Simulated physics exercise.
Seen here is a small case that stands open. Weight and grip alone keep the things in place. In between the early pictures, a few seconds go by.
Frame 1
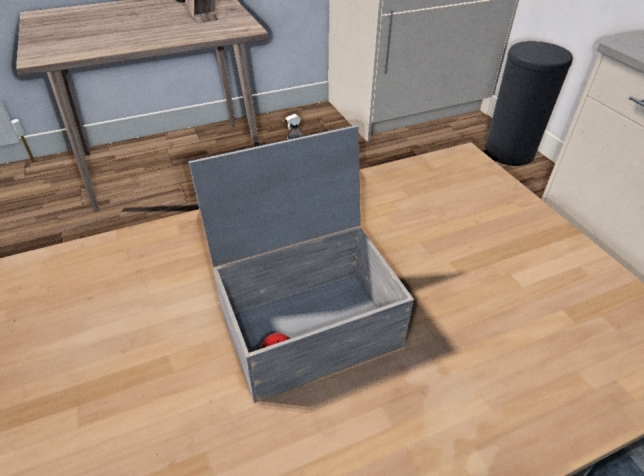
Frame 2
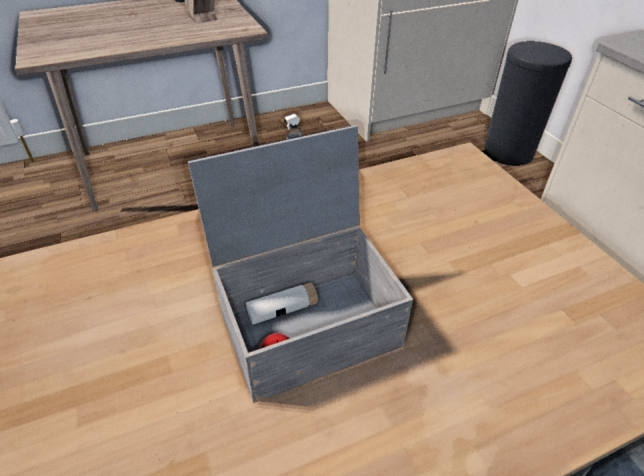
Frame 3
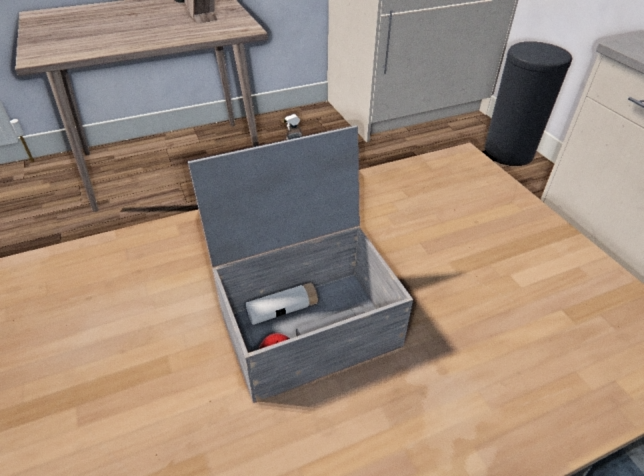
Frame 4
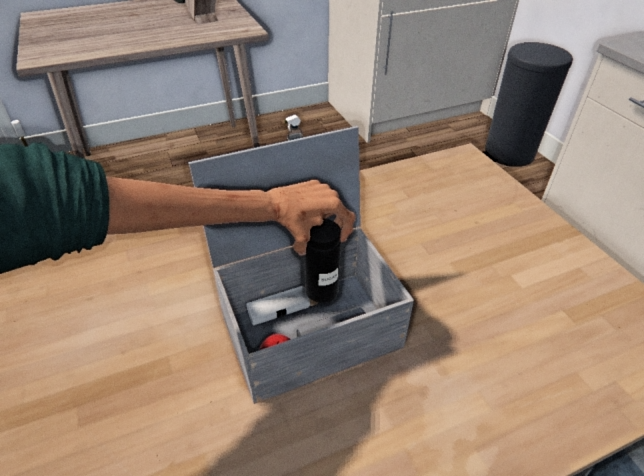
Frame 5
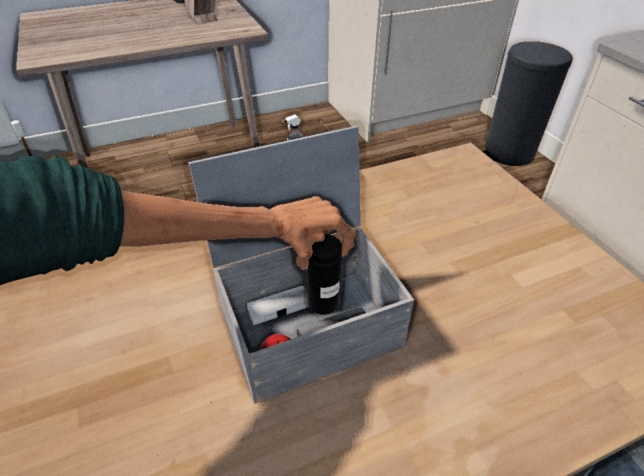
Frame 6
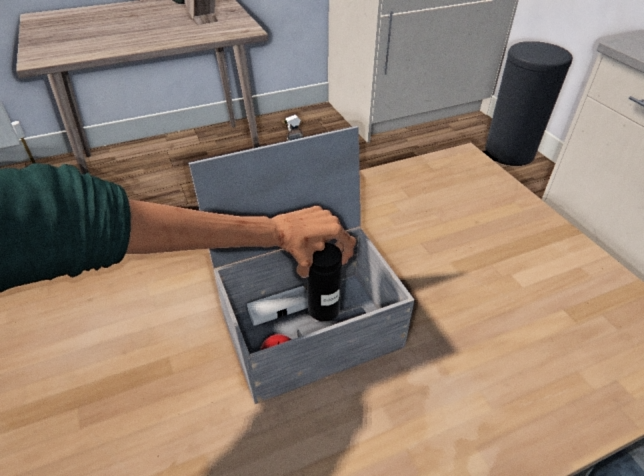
A hand in a green sleeve lowering a black jar into an open grey box already holding white and red items.
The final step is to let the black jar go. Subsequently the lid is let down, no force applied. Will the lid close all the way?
Most likely the lid will meet the rim.
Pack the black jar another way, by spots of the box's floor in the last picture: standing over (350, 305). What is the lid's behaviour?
Then it is held up.
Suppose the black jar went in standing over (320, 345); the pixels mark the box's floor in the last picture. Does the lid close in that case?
Then it gets propped open.
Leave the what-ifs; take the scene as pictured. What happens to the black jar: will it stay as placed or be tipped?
After all that, it finishes out of line.
Then, 0.90 s after the last picture, lid starting down; black jar tipped 69° from how it was near (320, 298); grey shaker rolled about its own width.
Then, 1.60 s after the last picture, lid 59° above the rim; black jar tipped 69° from how it was near (320, 298); grey shaker rolled about its own width.
Then, 2.10 s after the last picture, lid 21° above the rim; black jar tipped 69° from how it was near (320, 298); grey shaker rolled about its own width.
At rest, lid shut; tipped over in the box, black jar; the other 3 in place. Seen from the same camera at the end, black jar near (320, 298).
